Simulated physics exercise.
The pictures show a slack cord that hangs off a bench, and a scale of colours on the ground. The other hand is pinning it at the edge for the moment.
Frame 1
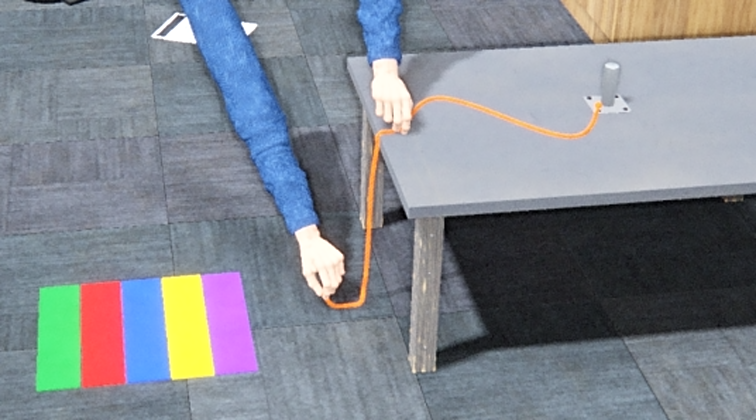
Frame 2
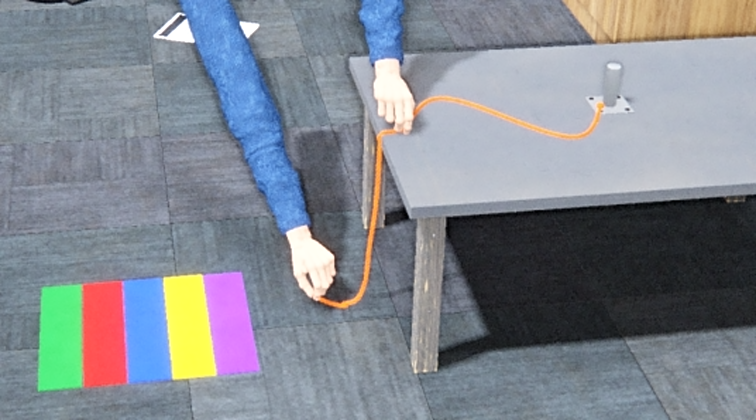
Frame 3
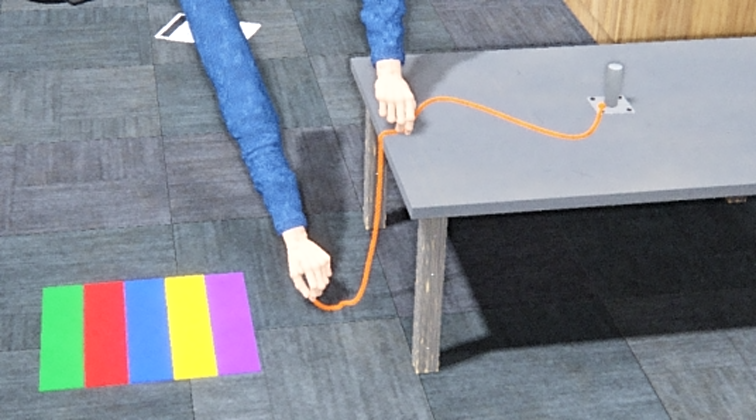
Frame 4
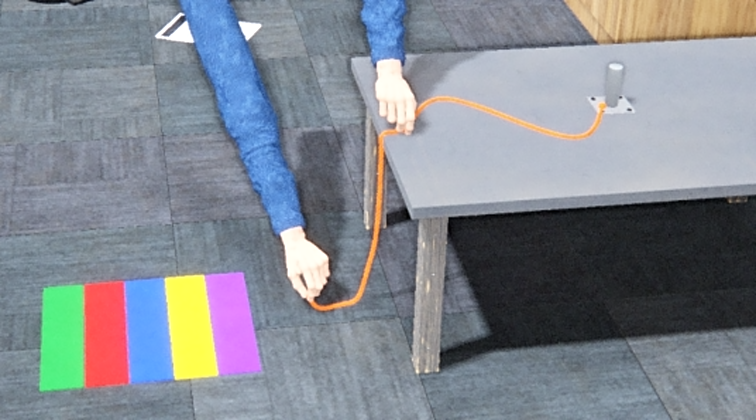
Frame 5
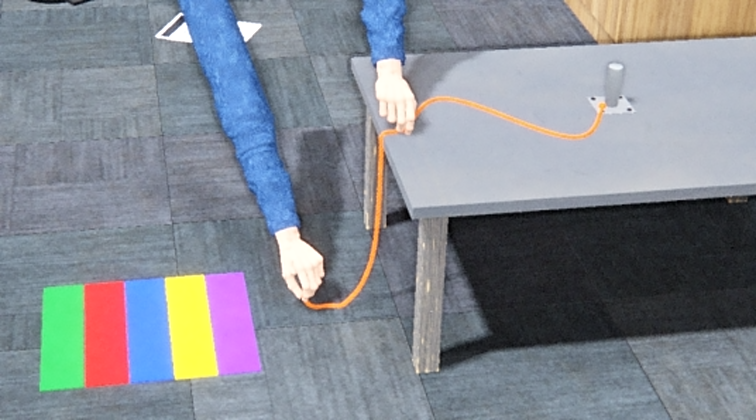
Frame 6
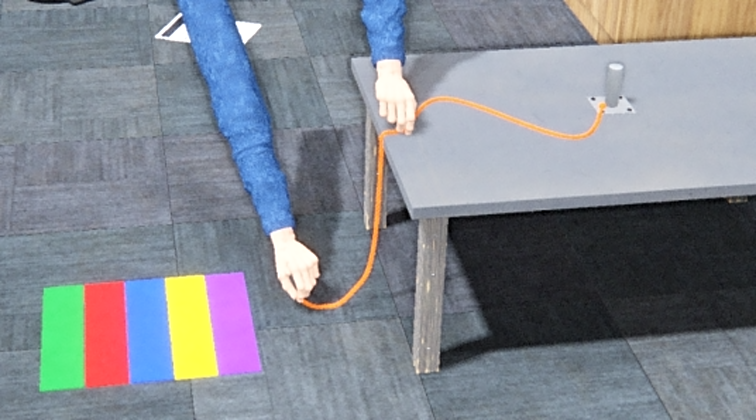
Two arms in blue sleeves reach down from the top over a grey carpet-tiled floor, seen from above at an angle. One hand presses an orange cord at the left edge of a grey bench, where it runs to a small metal post, while green, red, blue, yellow and purple stripes lie lower left. The lower hand draws the cord's end slightly left, and the hanging curve widens a little.
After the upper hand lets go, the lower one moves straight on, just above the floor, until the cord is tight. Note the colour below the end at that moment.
Colour below: Green.
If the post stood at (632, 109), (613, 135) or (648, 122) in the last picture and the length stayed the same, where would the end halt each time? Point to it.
First (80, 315), then (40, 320), and last (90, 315).
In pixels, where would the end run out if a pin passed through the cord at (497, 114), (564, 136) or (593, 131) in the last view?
First (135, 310), next (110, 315), last (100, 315).
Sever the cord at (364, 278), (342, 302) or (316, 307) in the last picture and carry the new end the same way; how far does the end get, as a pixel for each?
In order, it ends up near (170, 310), (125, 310) and (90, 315).
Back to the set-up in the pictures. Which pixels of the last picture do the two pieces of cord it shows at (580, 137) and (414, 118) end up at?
They end up at (527, 113) and (327, 162).
Soon after, end near (139, 310); over blue.
Then, end near (90, 314); over red.
At full stretch, end near (61, 317); over green. It halts on the green strip.
